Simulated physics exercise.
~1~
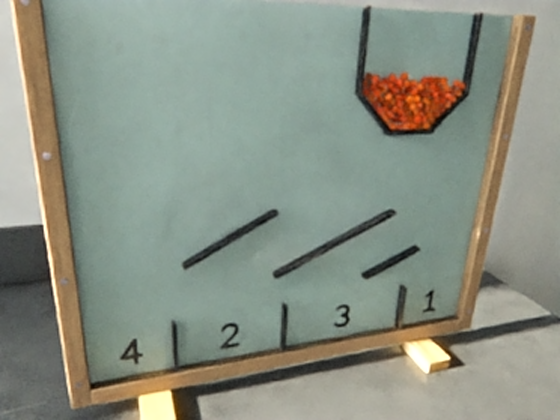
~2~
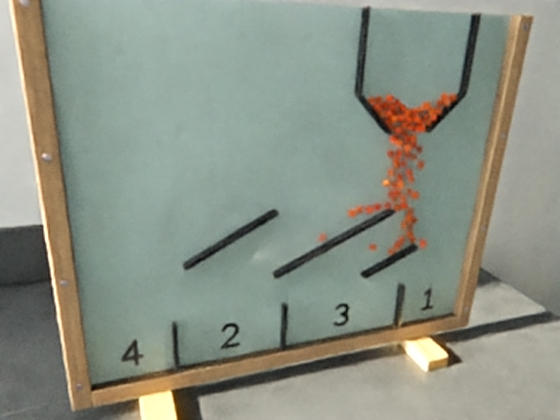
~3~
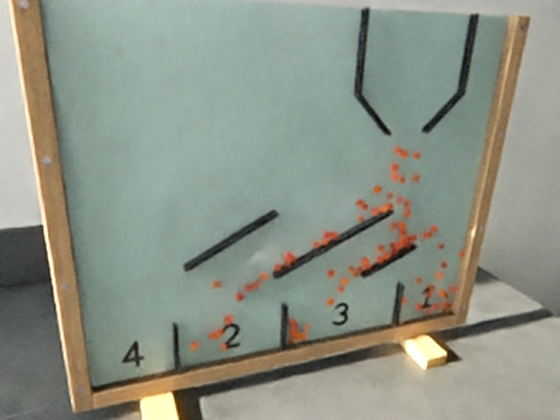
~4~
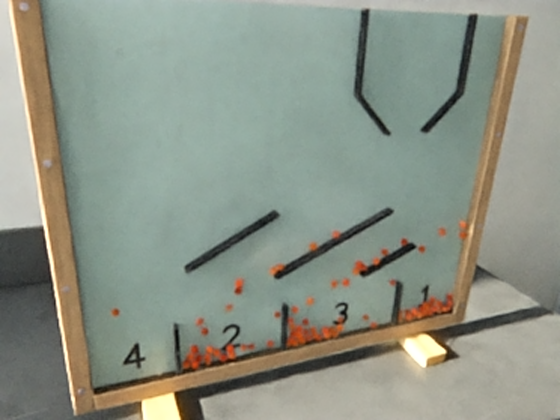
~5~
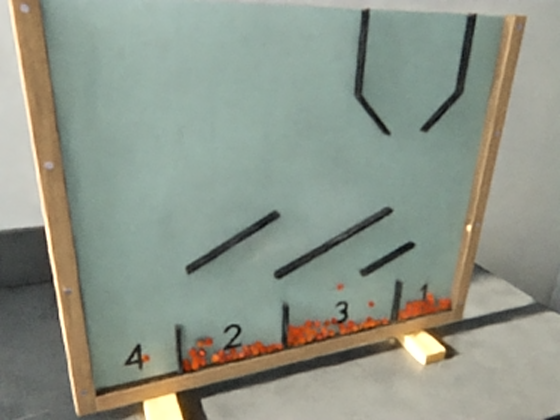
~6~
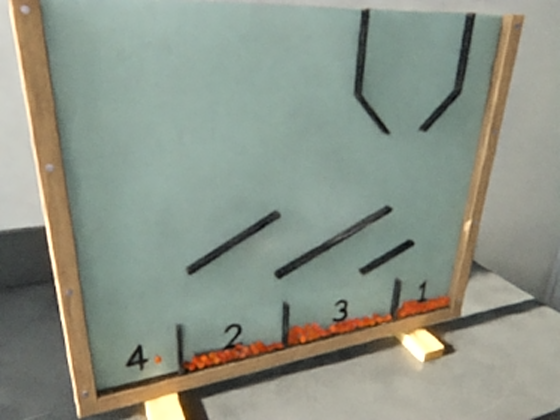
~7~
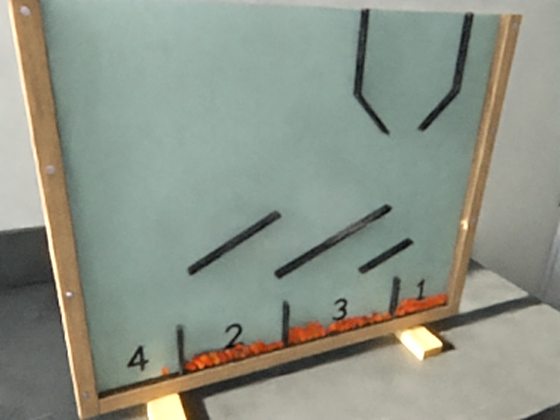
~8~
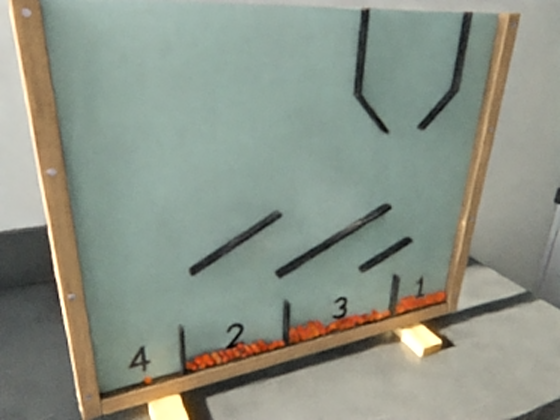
Orange beads poured from a hopper at the upper right of an upright case, bounced off slanted ledges and scattered downward, then settled in low layers across the three right-hand bins, leaving the far left one almost empty.
